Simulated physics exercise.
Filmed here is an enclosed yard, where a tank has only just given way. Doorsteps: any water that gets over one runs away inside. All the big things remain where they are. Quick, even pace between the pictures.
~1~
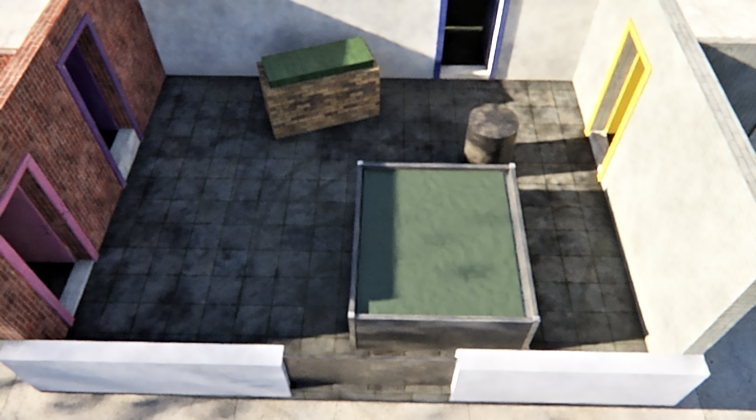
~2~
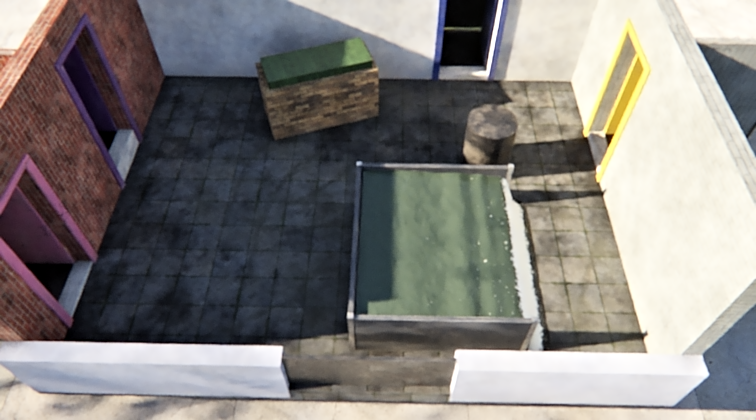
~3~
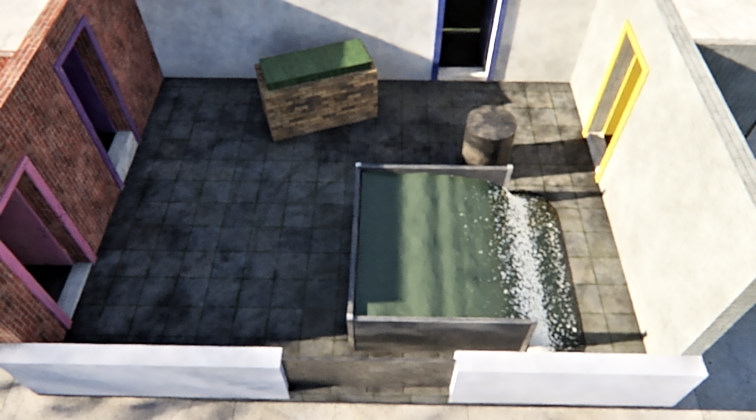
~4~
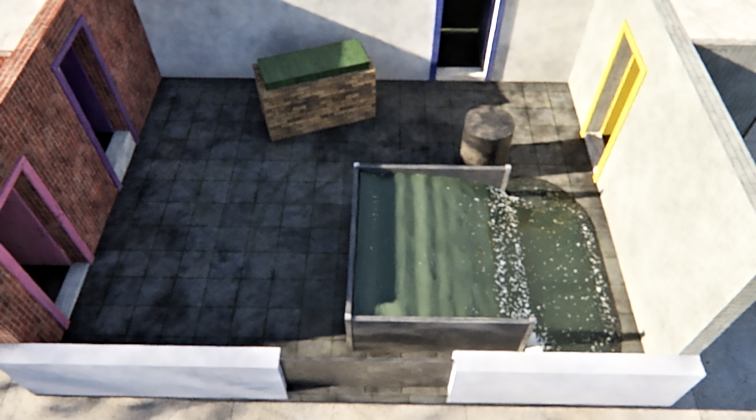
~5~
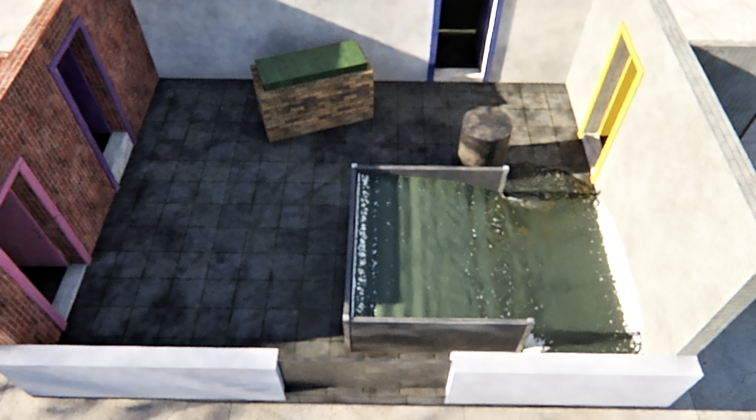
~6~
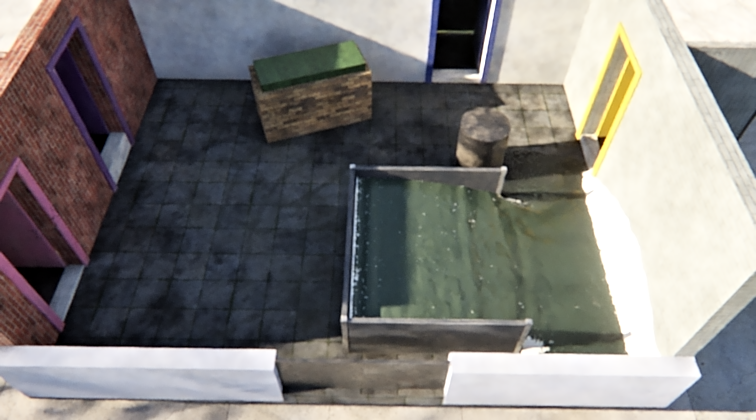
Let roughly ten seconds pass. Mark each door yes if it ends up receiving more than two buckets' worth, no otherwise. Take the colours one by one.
Purple door - no, pink door - yes, yellow door - yes, blue door - yes.
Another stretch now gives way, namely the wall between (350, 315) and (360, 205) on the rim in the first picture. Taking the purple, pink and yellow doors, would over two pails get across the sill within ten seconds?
Purple falls short, pink exceeds the limit, yellow falls short.
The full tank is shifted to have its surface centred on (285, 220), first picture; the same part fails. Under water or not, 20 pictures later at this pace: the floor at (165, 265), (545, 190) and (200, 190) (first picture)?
Log: No flood; flood; no flood.
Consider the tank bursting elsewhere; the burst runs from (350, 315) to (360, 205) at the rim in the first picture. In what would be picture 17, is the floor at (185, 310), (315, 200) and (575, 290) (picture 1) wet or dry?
In turn: Awash, no water, free of water.
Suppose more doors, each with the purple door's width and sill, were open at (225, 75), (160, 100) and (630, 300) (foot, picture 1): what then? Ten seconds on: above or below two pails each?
The three doors, in turn: Is short of it, is short of it, is beyond it.
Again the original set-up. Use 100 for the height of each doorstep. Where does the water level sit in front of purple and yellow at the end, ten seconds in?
Approx. 20 % followed by 90 %.
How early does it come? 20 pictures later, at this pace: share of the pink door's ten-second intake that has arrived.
Estimate: Some 0 per cent.
A moment on, water covers 20 % of the floor; the purple door not reached, the pink door not reached, the yellow door under two buckets in, the blue door not reached.
Next, water covers 25 % of the floor; the purple door not reached, the pink door not reached, the yellow door over two buckets in, the blue door wet at the sill, nothing in.
Then, water covers 45 % of the floor; the purple door not reached, the pink door not reached, the yellow door over two buckets in, the blue door over two buckets in.
Later, water covers 85 % of the floor; the purple door wet at the sill, nothing in, the pink door over two buckets in, the yellow door over two buckets in, the blue door over two buckets in.
In the end, water covers 100 % of the floor; the purple door wet at the sill, nothing in, the pink door far over two buckets in, the yellow door far over two buckets in, the blue door far over two buckets in.
